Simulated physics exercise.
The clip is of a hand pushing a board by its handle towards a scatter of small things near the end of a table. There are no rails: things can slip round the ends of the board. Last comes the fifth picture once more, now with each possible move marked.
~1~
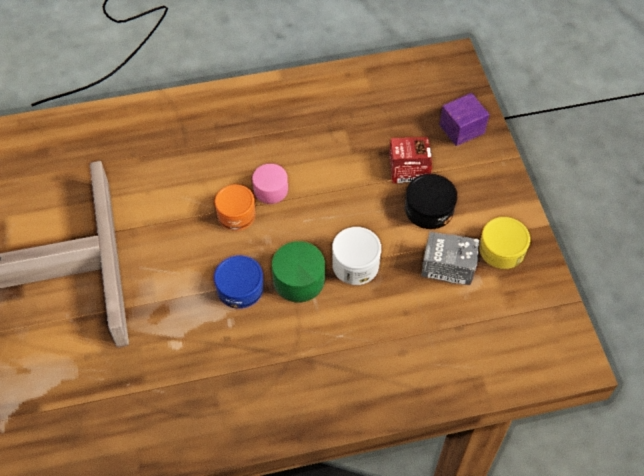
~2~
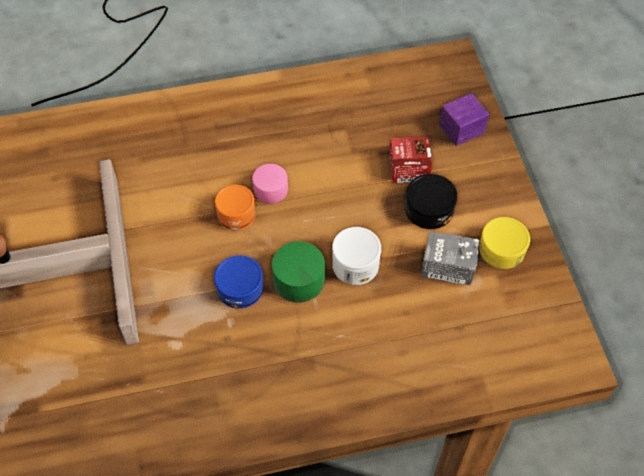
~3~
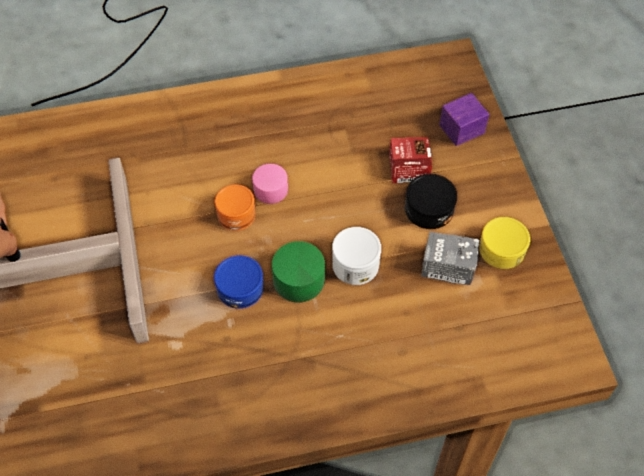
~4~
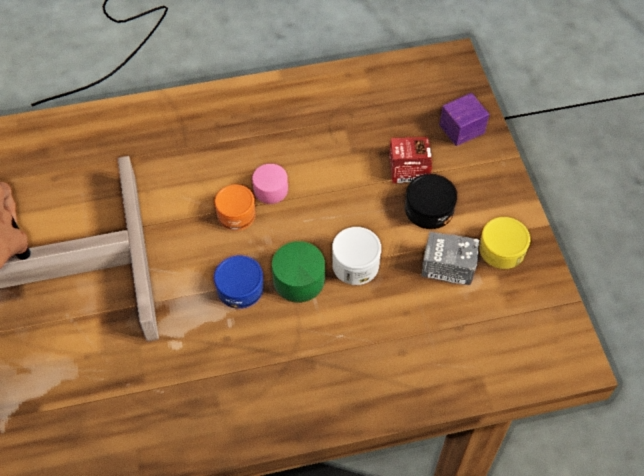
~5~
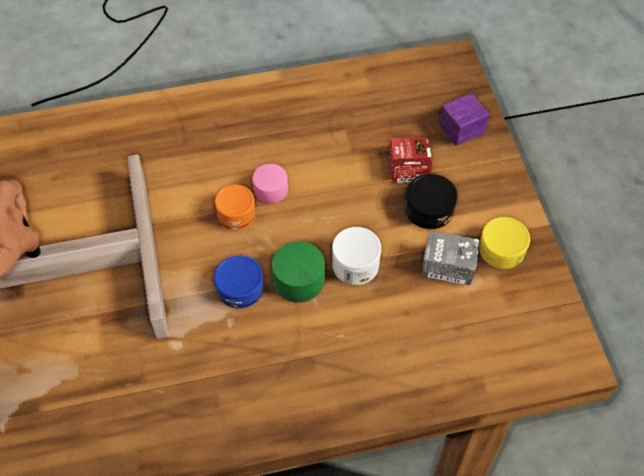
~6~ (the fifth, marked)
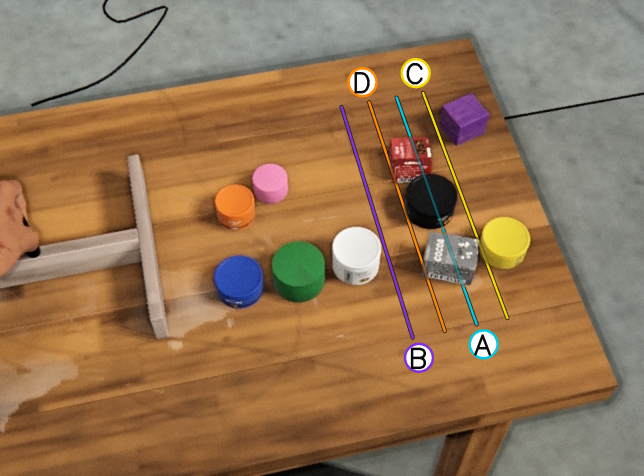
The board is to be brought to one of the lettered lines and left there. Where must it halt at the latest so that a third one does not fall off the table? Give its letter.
No third one falls up to C.
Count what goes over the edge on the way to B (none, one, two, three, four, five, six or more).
The count is none.
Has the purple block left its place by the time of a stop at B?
No.
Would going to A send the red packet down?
No.
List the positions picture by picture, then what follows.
In the first picture, board (105, 239); orange jar (235, 208); red packet (411, 160).
In the second picture, board (114, 238); grey packet (450, 258).
In the third picture, board (125, 236); blue jar (239, 282).
In the fourth picture, board (134, 234); black jar (431, 202).
In the fifth picture, board (144, 232); yellow jar (504, 243); purple block (464, 120); orange jar (235, 208).
On the marked copy, A at (433, 202); B at (374, 213); C at (462, 197); D at (404, 207).
Following C. Soon after the start, board (261, 210); pink tin (285, 175); white tub (399, 249).
Later, board (375, 189); black jar (449, 178); grey packet (470, 258).
In the end, board (462, 173); purple block over the edge; yellow jar over the edge; two fallen.
As for the rest, A is within the limit but short; B is within the limit but short; D is within the limit but short.
